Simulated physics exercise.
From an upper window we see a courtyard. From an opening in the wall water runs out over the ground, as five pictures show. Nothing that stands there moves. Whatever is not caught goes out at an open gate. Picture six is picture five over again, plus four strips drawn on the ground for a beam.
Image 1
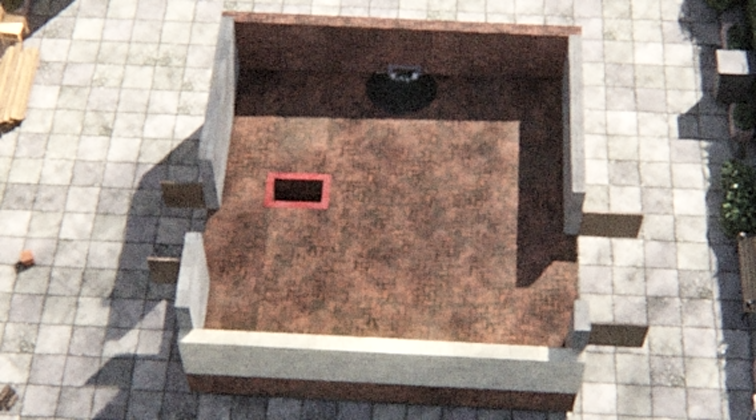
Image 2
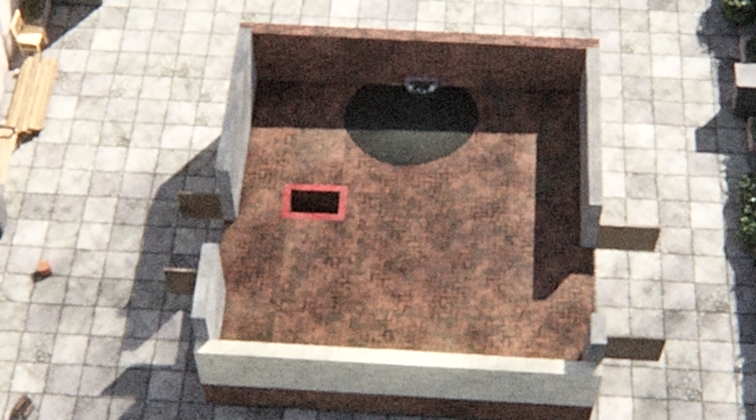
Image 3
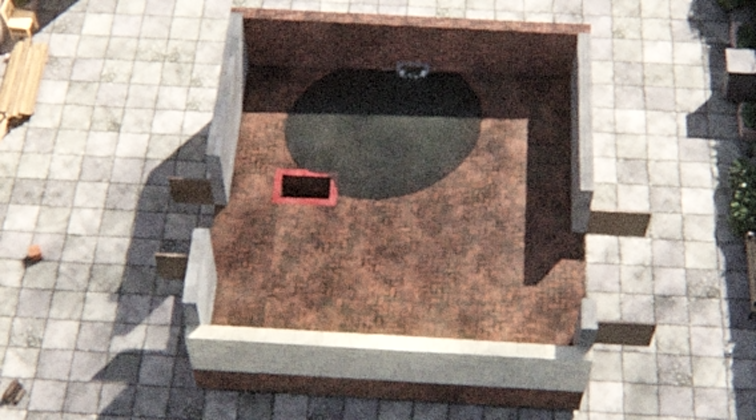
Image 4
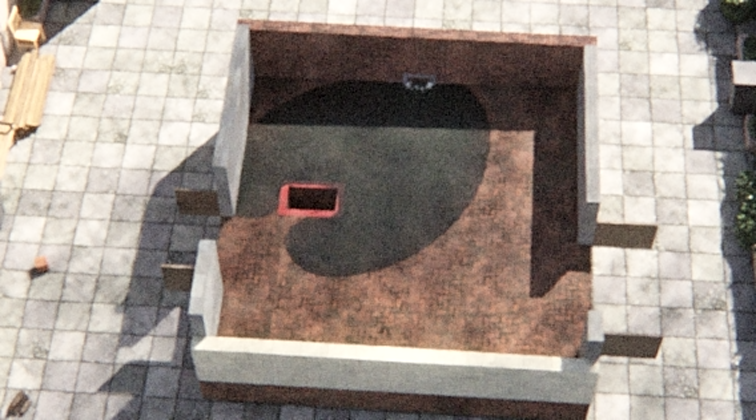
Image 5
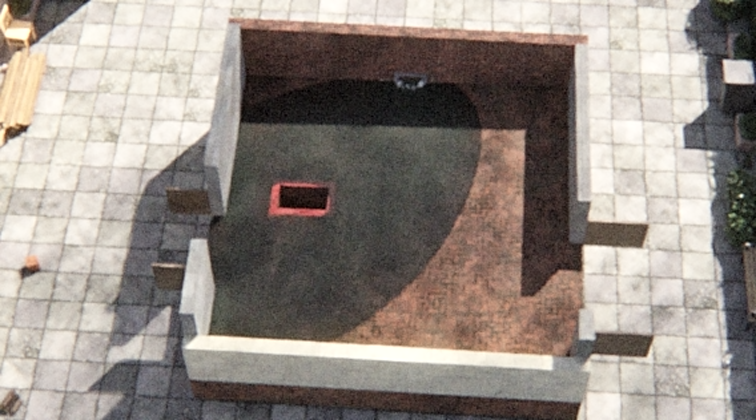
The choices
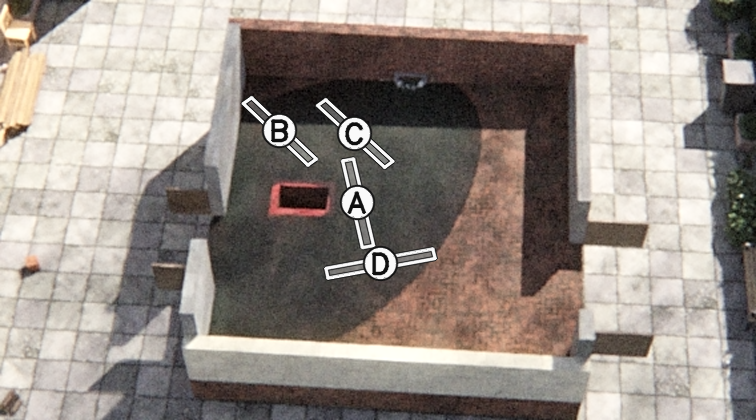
Dark water spreads from an outfall at the back wall of a brick-paved courtyard, widening toward the viewer and to the left, reaching and surrounding the red-rimmed gully, then extending to the left side and the front wall.
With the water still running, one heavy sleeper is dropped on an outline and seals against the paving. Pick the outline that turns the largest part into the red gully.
It is B.
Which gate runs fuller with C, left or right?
The left gate.
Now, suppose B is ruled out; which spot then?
It is D.
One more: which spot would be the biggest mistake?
It is C.
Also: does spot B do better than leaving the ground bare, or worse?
Spot B is better.
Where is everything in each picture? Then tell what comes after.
Outfall at (404, 70); red gully at (298, 191); open gate at (215, 245); open gate at (565, 286); 3 % of the ground under water, visible out to (415, 108); red gully still dry, in the first frame.
In the second frame, 9 % of the ground under water, visible out to (400, 161); red gully still dry.
In the third frame, 21 % of the ground under water, visible out to (304, 167); red gully still dry.
In the fourth frame, 35 % of the ground under water, visible out to (294, 257); red gully taking water.
In the fifth frame, 51 % of the ground under water, visible out to (242, 327); red gully taking water.
In white, A from (348, 159) to (367, 246); B from (247, 100) to (312, 162); C from (321, 102) to (388, 164); D from (326, 273) to (433, 253).
With A, about 12 % of the stream goes into the red gully, about 86 % out by the gates.
With B, about 46 % of the stream goes into the red gully, about 51 % out by the gates.
With C, about 4 % of the stream goes into the red gully, about 94 % out by the gates.
With D, about 32 % of the stream goes into the red gully, about 65 % out by the gates.
